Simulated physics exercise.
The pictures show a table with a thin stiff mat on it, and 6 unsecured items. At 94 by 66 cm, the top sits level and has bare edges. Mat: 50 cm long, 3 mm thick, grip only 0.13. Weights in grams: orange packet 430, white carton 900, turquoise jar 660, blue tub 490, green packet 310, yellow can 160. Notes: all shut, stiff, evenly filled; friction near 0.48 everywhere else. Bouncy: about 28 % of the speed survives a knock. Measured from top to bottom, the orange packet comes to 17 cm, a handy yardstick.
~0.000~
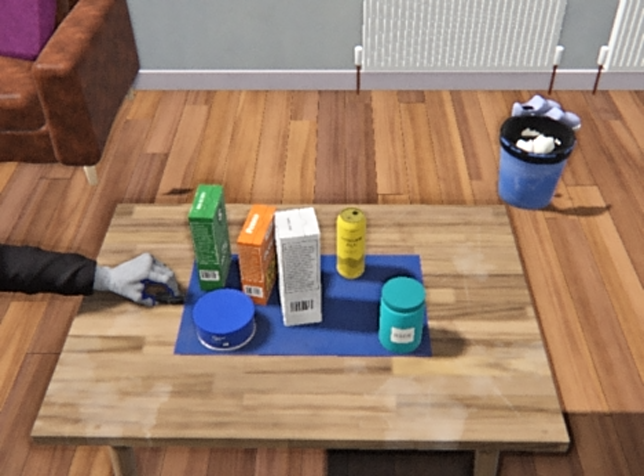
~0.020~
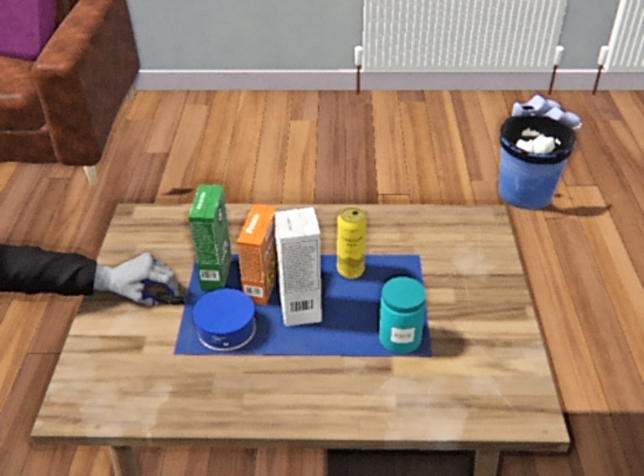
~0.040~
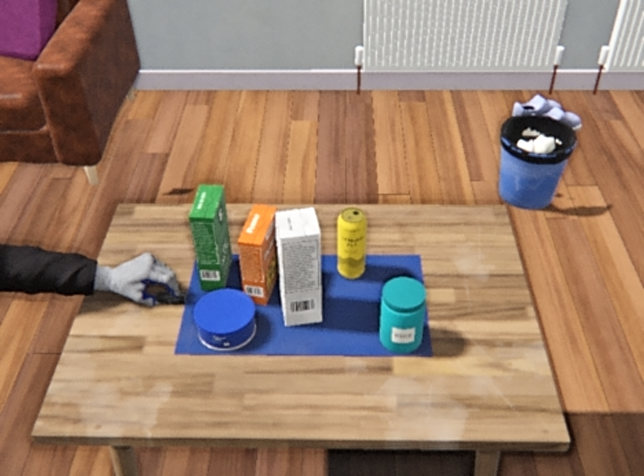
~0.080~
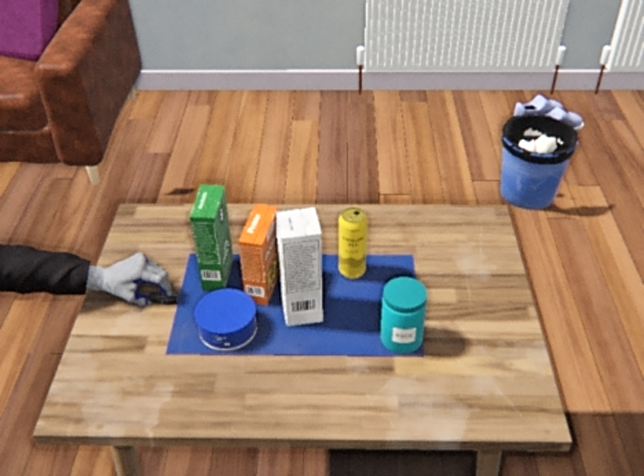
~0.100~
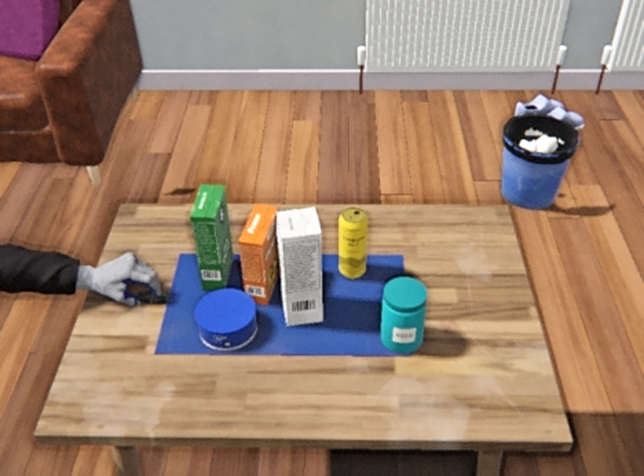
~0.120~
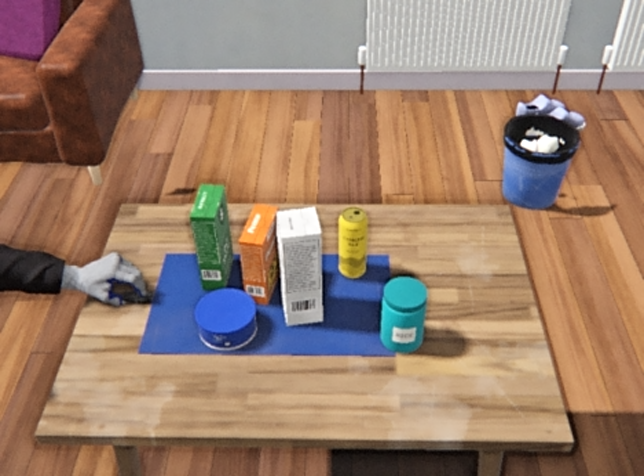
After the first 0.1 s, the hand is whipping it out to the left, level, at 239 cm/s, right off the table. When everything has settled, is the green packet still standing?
No, my guess is it overbalances.
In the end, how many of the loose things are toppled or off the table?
The number here is 1.
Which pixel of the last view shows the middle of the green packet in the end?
It ends up at about (132, 263).
After 0.22 s, mat out by 31 cm; green packet moved 2 cm near (205, 239); white carton moved 2 cm; orange packet moved 2 cm.
After 0.42 s, mat out by 79 cm; green packet 8° off upright near (182, 239); orange packet 11° off upright; blue tub moved 5 cm.
After 0.92 s, mat out by 105 cm; green packet on its side near (132, 262); orange packet 9° off upright; blue tub moved 5 cm.
In the end (2.2 s), toppled on the table, green packet; the other 5 under 6 cm from the start. At the end, from the last picture's camera, green packet near (132, 263).
